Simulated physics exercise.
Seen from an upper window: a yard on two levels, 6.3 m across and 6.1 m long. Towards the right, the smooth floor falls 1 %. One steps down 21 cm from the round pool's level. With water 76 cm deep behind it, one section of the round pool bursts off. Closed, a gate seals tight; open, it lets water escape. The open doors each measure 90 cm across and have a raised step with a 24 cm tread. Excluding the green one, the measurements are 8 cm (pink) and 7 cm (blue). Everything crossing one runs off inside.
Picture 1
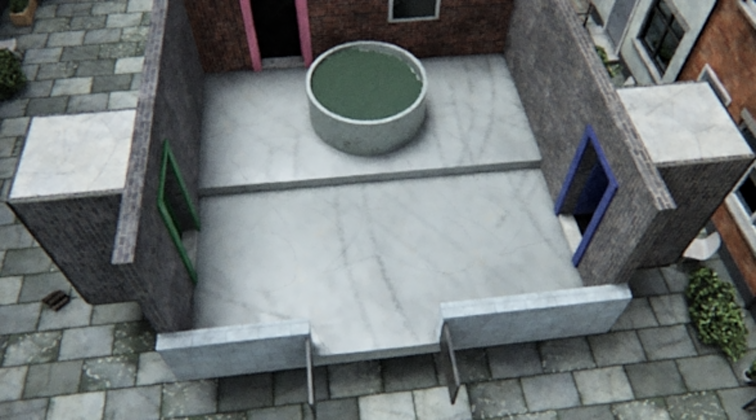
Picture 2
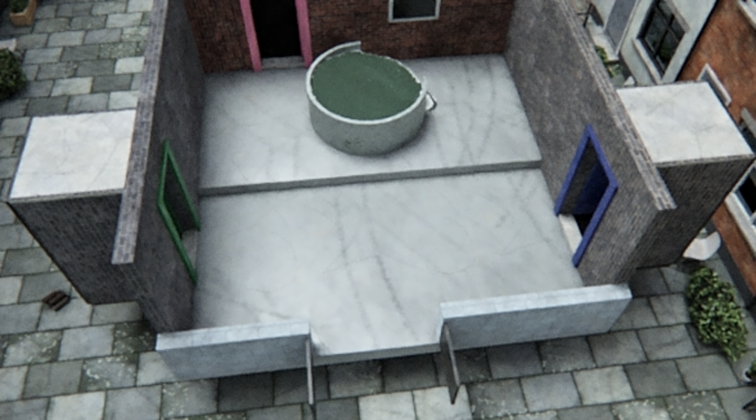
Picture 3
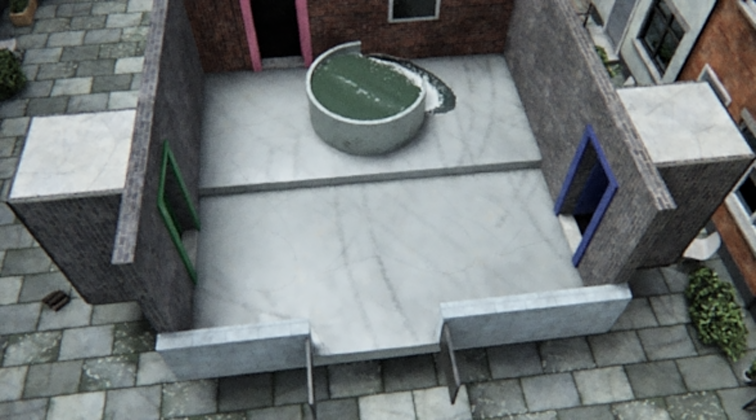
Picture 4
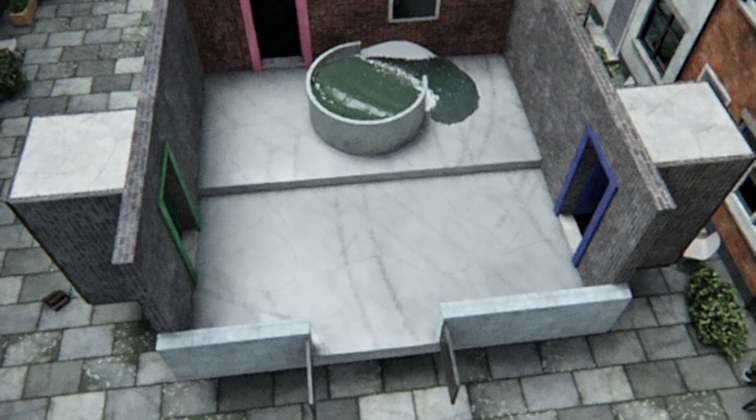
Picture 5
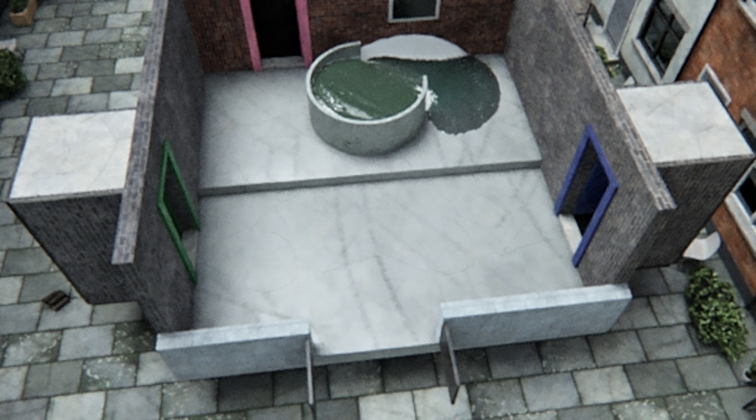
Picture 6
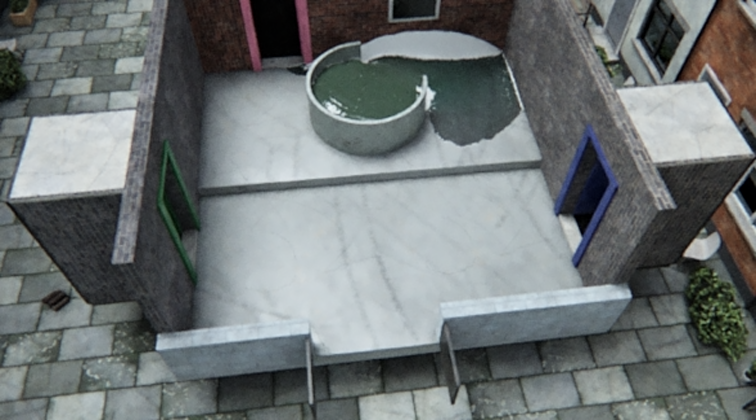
Green water pours from the round pool in a walled yard as a section of its far right rim swings outward, spreading in a widening dark patch across the pale upper floor behind and right of the pool.
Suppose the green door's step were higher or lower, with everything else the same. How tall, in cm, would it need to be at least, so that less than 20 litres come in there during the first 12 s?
It would need to be roughly 6.5 cm tall.
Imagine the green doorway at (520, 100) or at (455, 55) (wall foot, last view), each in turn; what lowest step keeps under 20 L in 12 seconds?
First place around 32 cm, second around 33 cm.
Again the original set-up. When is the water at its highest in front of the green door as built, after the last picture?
Peak: Close to 9.5 s.
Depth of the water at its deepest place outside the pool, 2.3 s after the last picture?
I'd estimate roughly 38 cm.
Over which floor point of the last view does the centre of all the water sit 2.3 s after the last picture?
Look at about (426, 125) in the last view.
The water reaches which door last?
Green.
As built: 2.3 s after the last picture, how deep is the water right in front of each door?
Reading in centimetres: Pink = 5, blue = 6, green = 0.
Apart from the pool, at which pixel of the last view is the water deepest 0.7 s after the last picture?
Look close to (497, 58).
Then, 0.7 s after the last picture water covers 20 % of the floor, deepest (70 cm) near (497, 58); it has not reached the green door.
Then, 2.3 s after the last picture water covers 55 % of the floor, deepest (38 cm) near (583, 312); it has not reached the green door.
Then, 11.3 s after the last picture water covers 90 % of the floor, deepest (11 cm) near (191, 354); 7 cm at the green door, 22 litres in over its 6 cm step.
At the green door as built, the water peaked near 11 cm, 9.7 s after the last picture.
Run again over the same 12 s with other heights there, 28 litres in over 5.5 cm, 12 litres over 7 cm. The limit of 20 litres is kept from about 6.5 cm up.
